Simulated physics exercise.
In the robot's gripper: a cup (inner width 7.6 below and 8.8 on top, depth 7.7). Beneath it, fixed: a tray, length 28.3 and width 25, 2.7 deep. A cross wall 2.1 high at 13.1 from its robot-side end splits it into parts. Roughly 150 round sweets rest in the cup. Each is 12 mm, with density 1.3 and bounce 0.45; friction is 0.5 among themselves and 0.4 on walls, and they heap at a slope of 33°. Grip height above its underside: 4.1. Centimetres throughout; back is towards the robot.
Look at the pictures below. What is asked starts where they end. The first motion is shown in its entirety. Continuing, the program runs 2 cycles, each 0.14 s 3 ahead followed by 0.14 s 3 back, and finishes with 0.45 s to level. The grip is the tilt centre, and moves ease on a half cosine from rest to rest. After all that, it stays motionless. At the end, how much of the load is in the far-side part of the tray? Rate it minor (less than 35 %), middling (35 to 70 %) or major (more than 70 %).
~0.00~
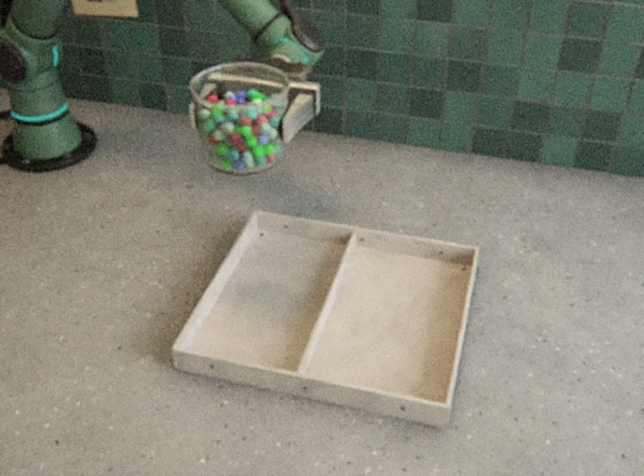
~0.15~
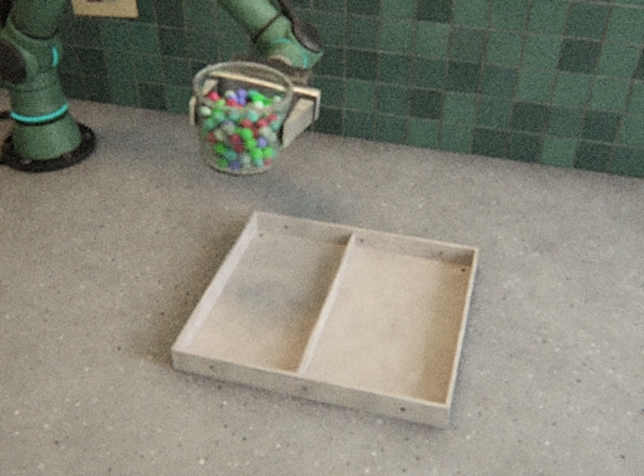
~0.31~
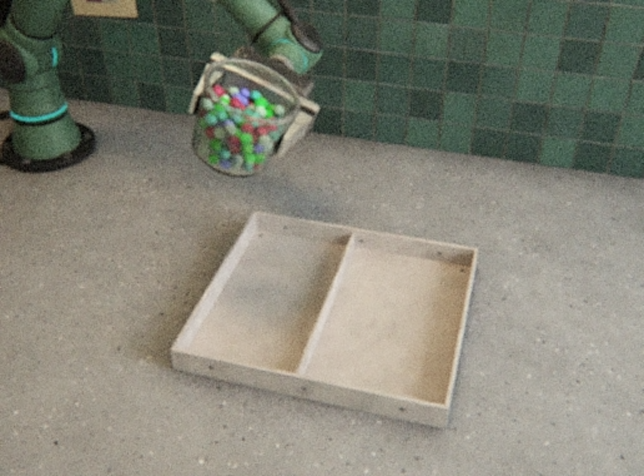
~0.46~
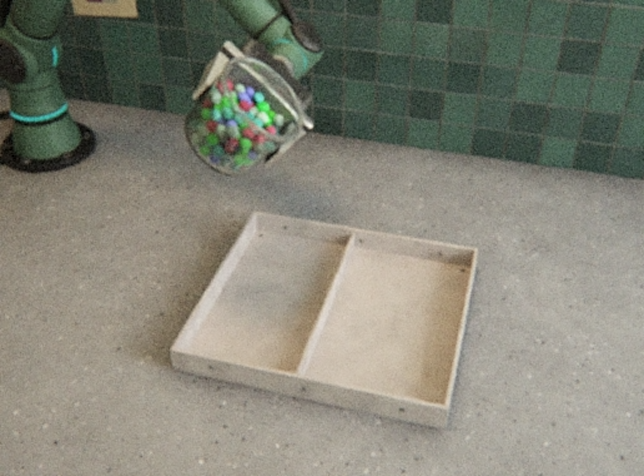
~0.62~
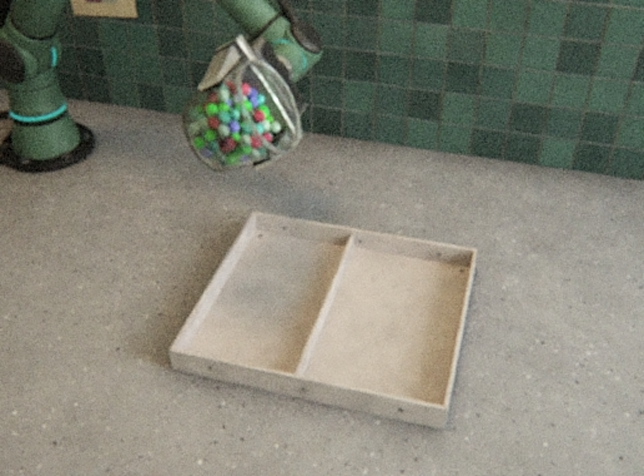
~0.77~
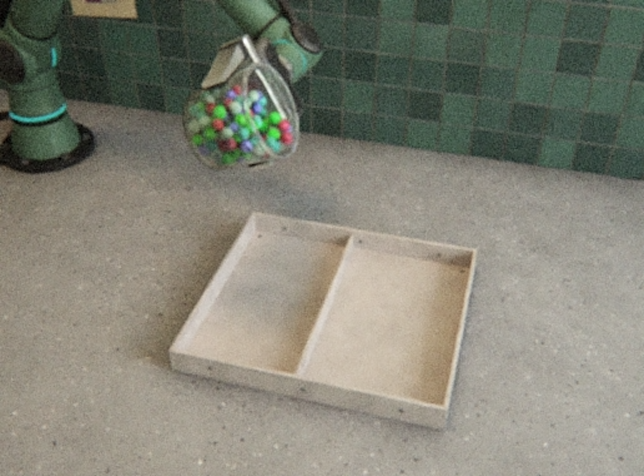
Minor, less than 35 %.
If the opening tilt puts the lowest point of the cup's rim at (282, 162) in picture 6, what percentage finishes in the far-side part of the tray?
It comes out near 50 percent.
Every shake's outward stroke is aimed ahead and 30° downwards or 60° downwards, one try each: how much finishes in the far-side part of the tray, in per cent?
About 5 and 0 per cent.
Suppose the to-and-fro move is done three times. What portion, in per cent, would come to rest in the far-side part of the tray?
In that case some 10 per cent.
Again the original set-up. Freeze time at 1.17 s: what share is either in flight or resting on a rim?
It amounts to roughly 5 in a hundred.
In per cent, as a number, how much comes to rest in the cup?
End share: Around 85 per cent.
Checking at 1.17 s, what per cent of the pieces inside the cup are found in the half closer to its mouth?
Roughly 40 %.
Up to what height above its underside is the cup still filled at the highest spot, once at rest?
About 7.0 cm.
After 1.17 s, tilted 64° forward, highest piece 25 above the table; 136 in the cup, 6 in the far-side part, 7 in flight or on a rim.
After 1.58 s, tilted 27° forward, highest piece 26 above the table; 125 in the cup, 14 in the far-side part, 9 in the robot-side part, 1 in flight or on a rim.
After 1.98 s, level, highest piece 27 above the table; 125 in the cup, 15 in the far-side part, 9 in the robot-side part.
After 3.03 s, level, highest piece 27 above the table; 125 in the cup, 15 in the far-side part, 9 in the robot-side part.
At rest, 125 in the cup, 15 in the far-side part, 9 in the robot-side part. That is 10 % in the far-side part of the tray.
